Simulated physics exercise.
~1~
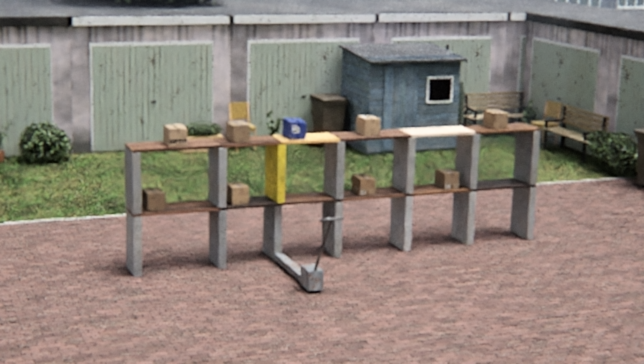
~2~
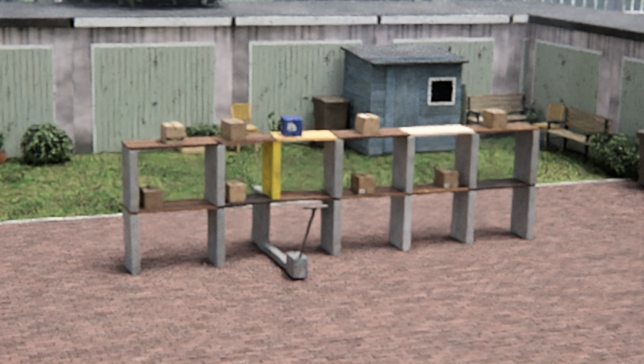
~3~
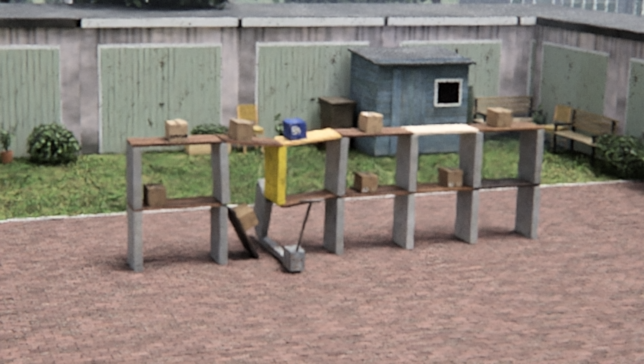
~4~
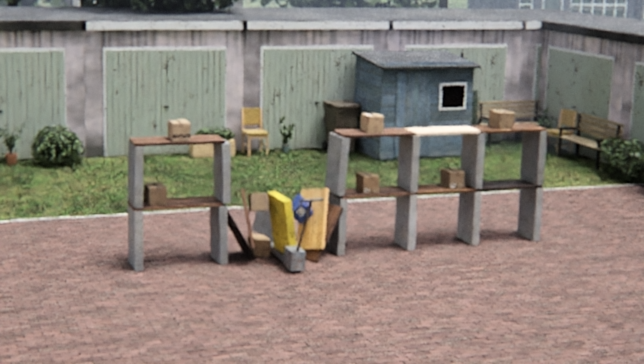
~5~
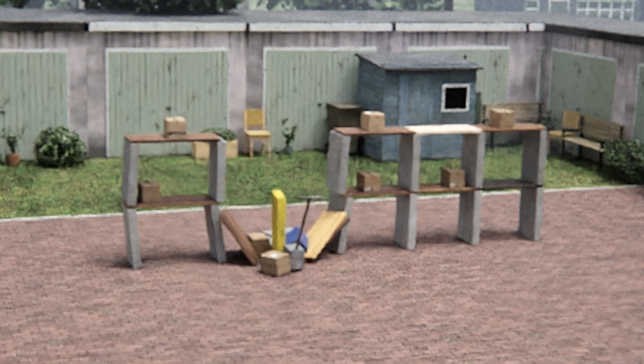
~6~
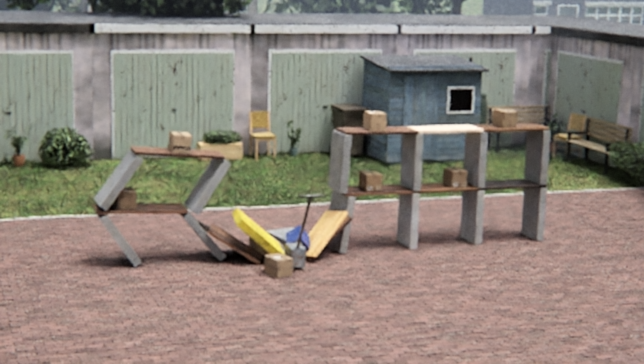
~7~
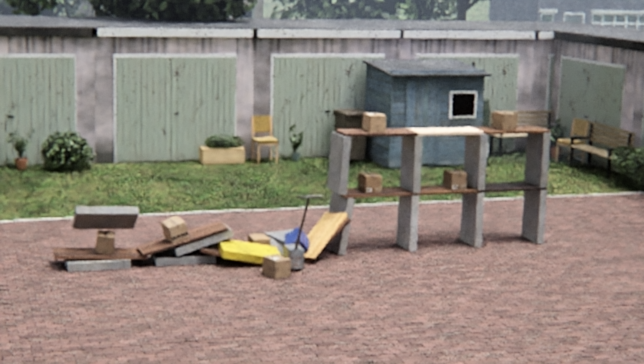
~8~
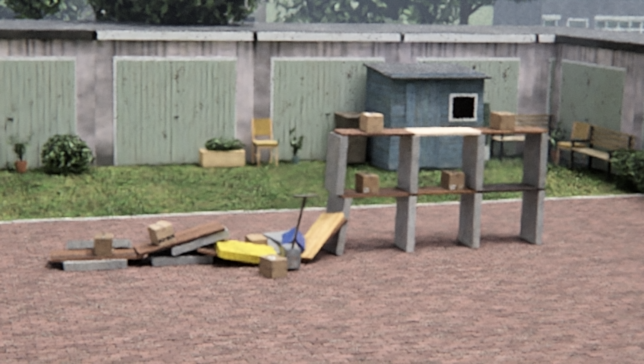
A two-tier row of boards and uprights, struck by a jack, collapses across its left half while the right stands.
